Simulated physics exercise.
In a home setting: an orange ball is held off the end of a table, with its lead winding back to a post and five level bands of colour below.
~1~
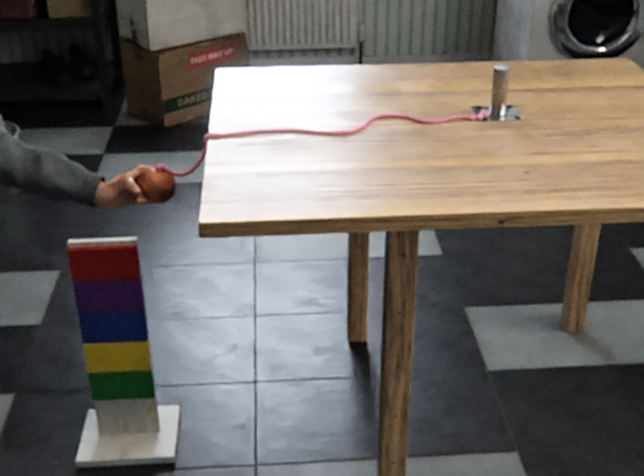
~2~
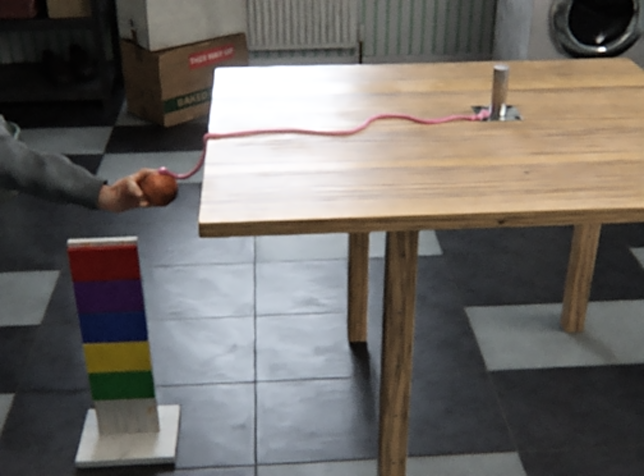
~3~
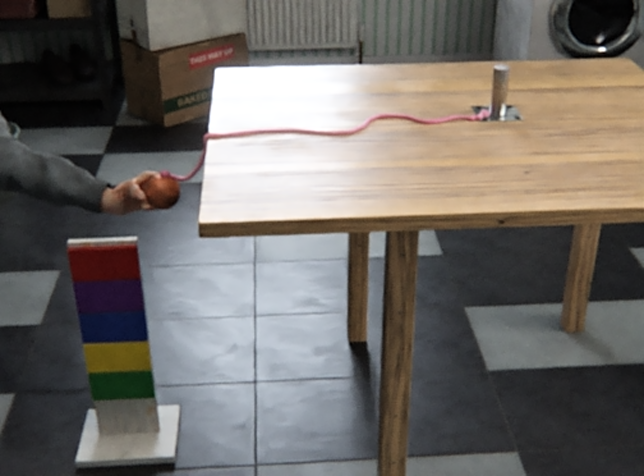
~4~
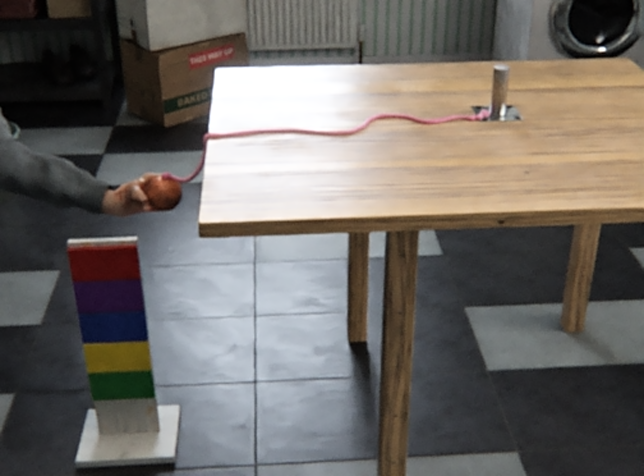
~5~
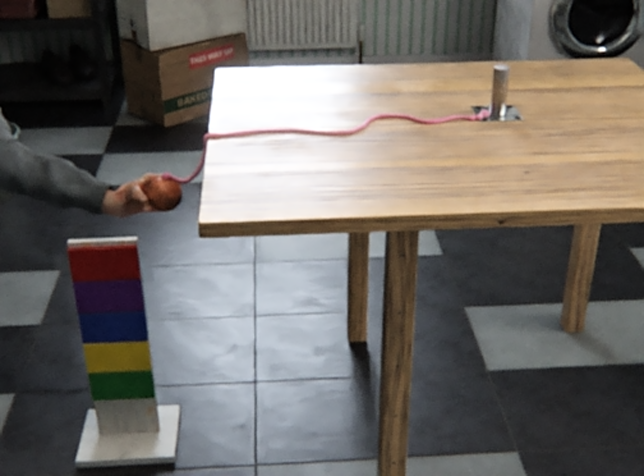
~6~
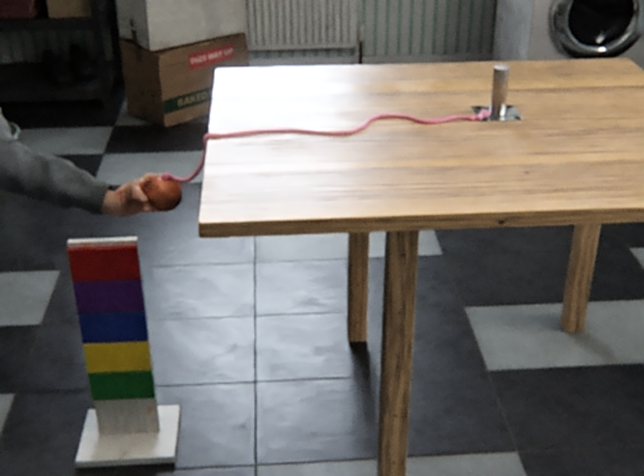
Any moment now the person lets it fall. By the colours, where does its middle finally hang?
At the red band.
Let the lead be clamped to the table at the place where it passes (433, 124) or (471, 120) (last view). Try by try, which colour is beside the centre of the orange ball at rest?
Taking the two tries in turn, you'd get red and then red.
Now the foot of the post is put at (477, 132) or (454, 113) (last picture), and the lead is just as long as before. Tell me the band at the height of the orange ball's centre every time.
Result 1: Purple. Result 2: Purple.
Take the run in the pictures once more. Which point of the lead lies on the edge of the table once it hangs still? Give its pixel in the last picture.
Position: Approx. (247, 132).
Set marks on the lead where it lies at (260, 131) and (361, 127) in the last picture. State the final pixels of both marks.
The first one ends up at (219, 135) and the second one at (326, 126).
Soon after, ball near (228, 257); level with red.
After that, ball near (193, 258); level with red.
In the end, ball near (218, 259); level with red. Its centre hangs level with the red band.
